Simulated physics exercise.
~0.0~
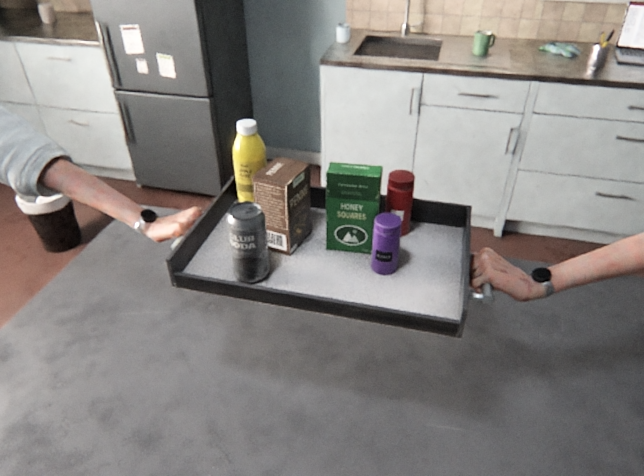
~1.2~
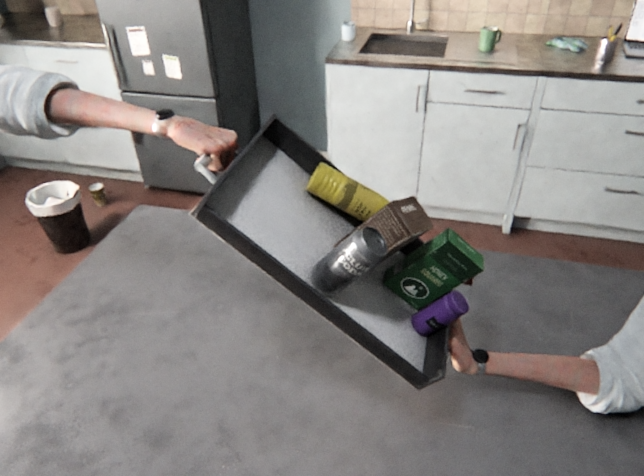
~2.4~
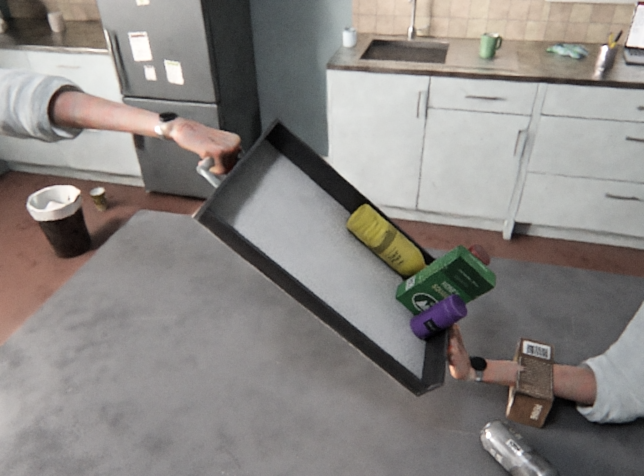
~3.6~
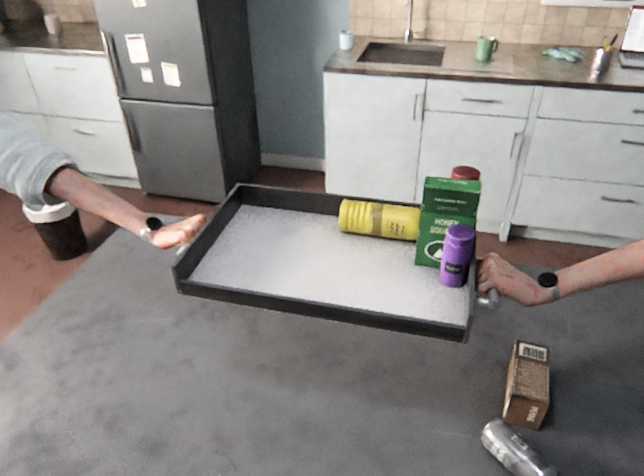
In a kitchen, two hands tipped a dark crate of groceries steeply down to the right, and everything slid that way until the brown carton and grey can fell out; levelled again, it still held the rest, with the yellow bottle lying on its side.
